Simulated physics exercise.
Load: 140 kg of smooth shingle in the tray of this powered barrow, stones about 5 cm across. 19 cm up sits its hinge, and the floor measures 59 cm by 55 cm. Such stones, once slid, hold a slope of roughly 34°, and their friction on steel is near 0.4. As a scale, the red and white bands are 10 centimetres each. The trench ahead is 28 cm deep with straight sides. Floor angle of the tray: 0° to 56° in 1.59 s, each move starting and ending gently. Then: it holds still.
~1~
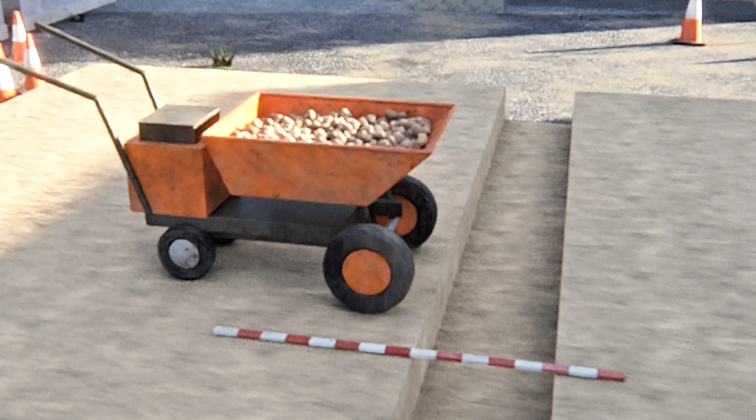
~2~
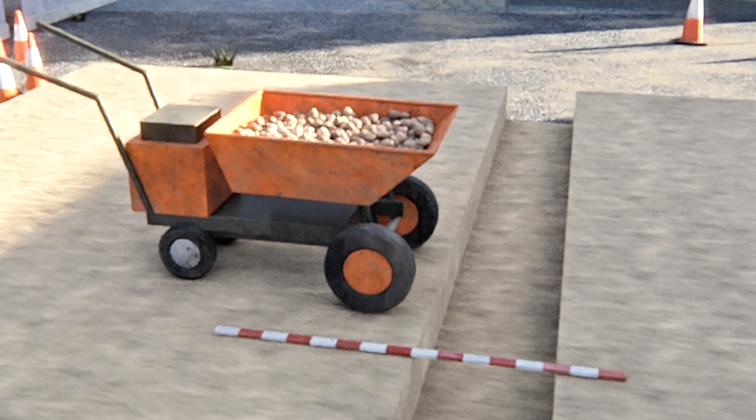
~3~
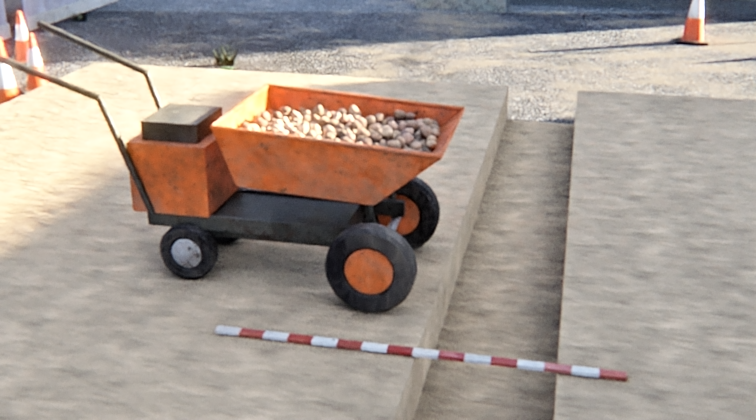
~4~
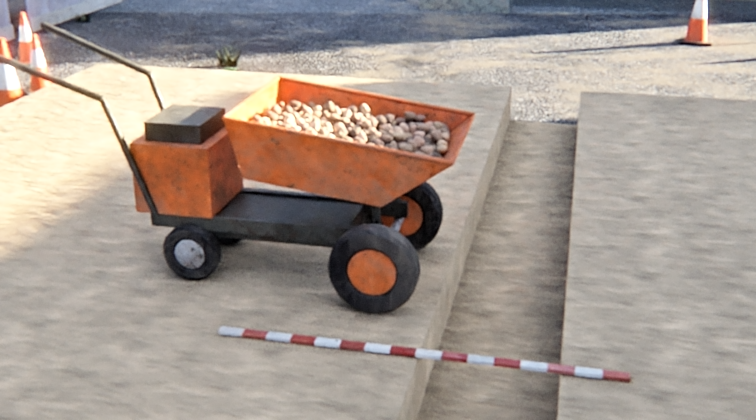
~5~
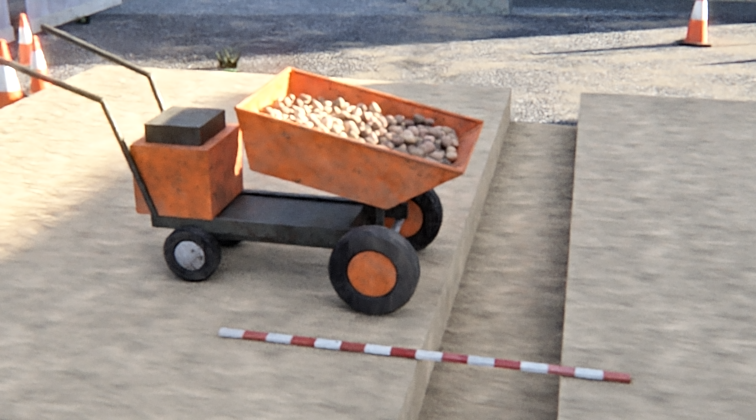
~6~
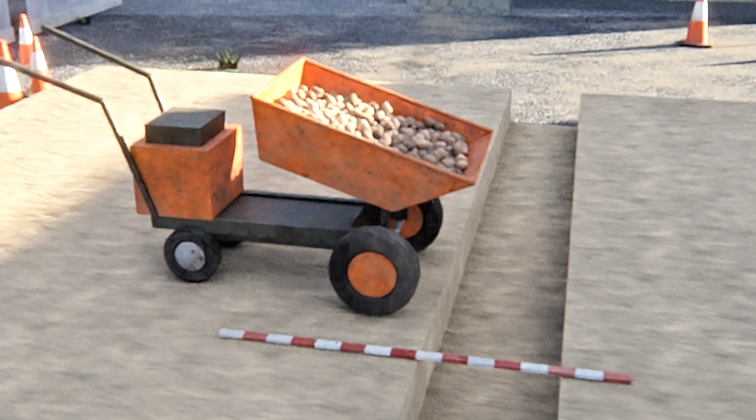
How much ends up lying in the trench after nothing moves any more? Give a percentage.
A share of about 62 per cent.
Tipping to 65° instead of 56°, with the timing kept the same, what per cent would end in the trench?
Trench share: Approx. 55%.
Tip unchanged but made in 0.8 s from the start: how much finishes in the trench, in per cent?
Something close to 55 per cent.
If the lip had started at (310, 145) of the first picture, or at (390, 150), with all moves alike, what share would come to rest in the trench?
First spot about 95, second spot about 95 per cent.
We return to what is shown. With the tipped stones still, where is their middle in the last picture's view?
Around (551, 328).
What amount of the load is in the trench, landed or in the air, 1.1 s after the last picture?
Something like 20 in a hundred.
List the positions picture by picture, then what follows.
In the first picture, the tray is at 0°, its lip at (431, 153); the top of the load is at (377, 127).
The second picture shows lip at (434, 154), floor tilted 1°, highest stones at (363, 125).
In the third picture, the tray is at 3°, its lip at (441, 157); the top of the load is at (329, 121).
The fourth picture shows lip at (453, 164), floor tilted 7°, highest stones at (292, 112).
In the fifth picture, the tray is at 12°, its lip at (463, 173); the top of the load is at (295, 105).
In the sixth picture, the tray is at 18°, its lip at (475, 184); the top of the load is at (301, 96).
Then, 0.6 s after the last picture the floor is at 47°, 100 % in the tray; the foremost stones are at (515, 214).
Then, 1.1 s after the last picture the floor is at 56°, 65 % in the tray, 20 % in the trench, 15 % past the trench; the foremost stones are at (630, 309).
Then, 1.4 s after the last picture the floor is at 56°, 34 % in the tray, 30 % in the trench, 36 % past the trench; the foremost stones are at (722, 315).
Then, 3.4 s after the last picture the floor is at 56°, 0 % in the tray, 62 % in the trench, 38 % past the trench; the foremost stones are past the picture's edge.
